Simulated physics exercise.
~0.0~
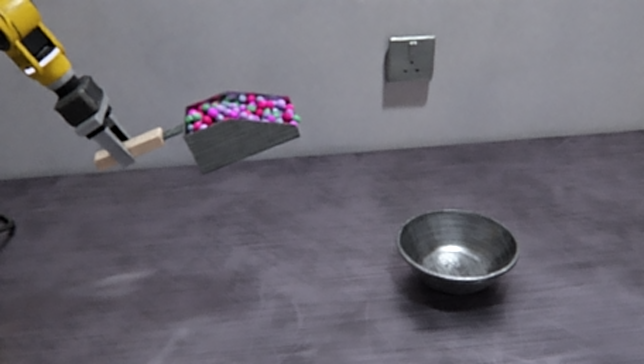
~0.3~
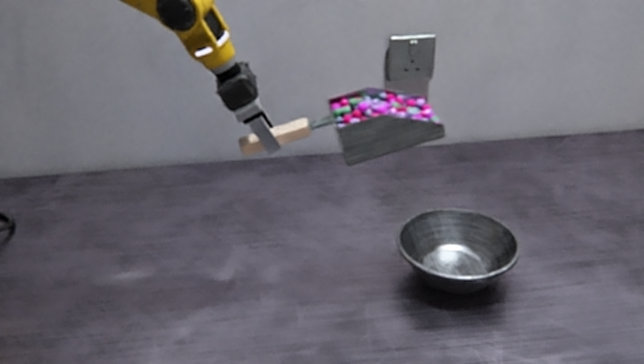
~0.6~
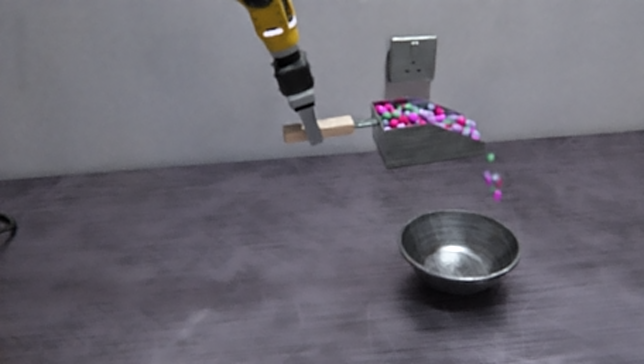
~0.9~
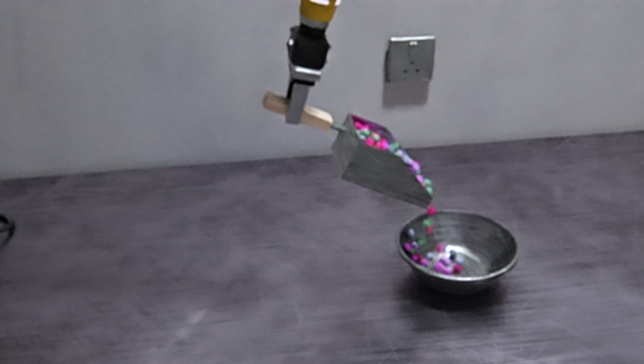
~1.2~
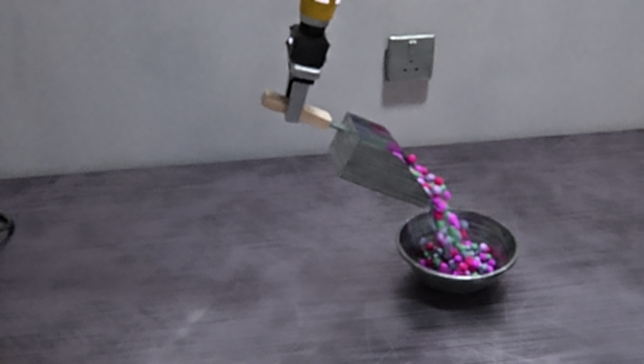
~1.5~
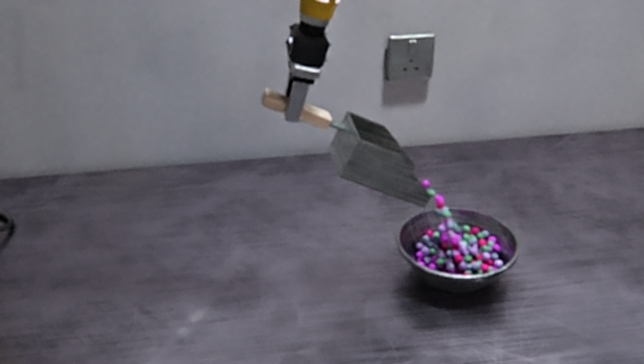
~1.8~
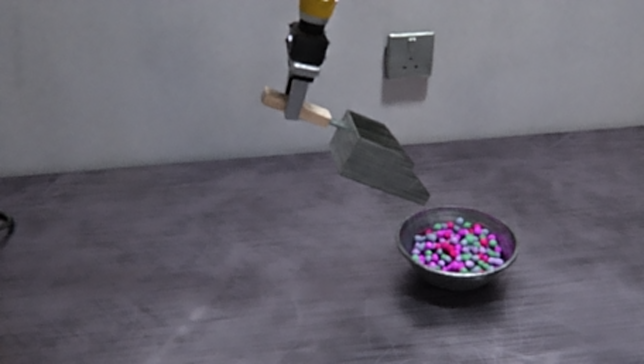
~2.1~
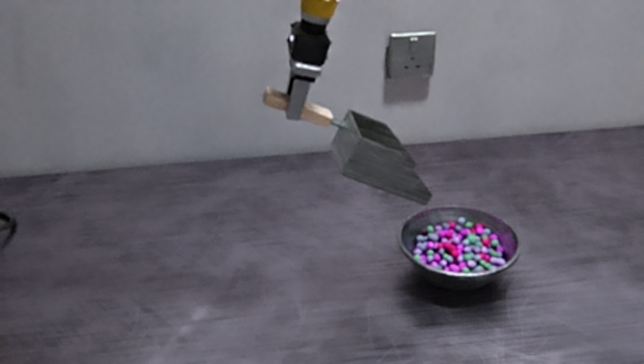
A robot arm carried a metal scoop full of small pink, purple and green balls to the right, tipped it forward over a metal bowl, and poured them in until the scoop was empty and the balls all lay in the bowl.
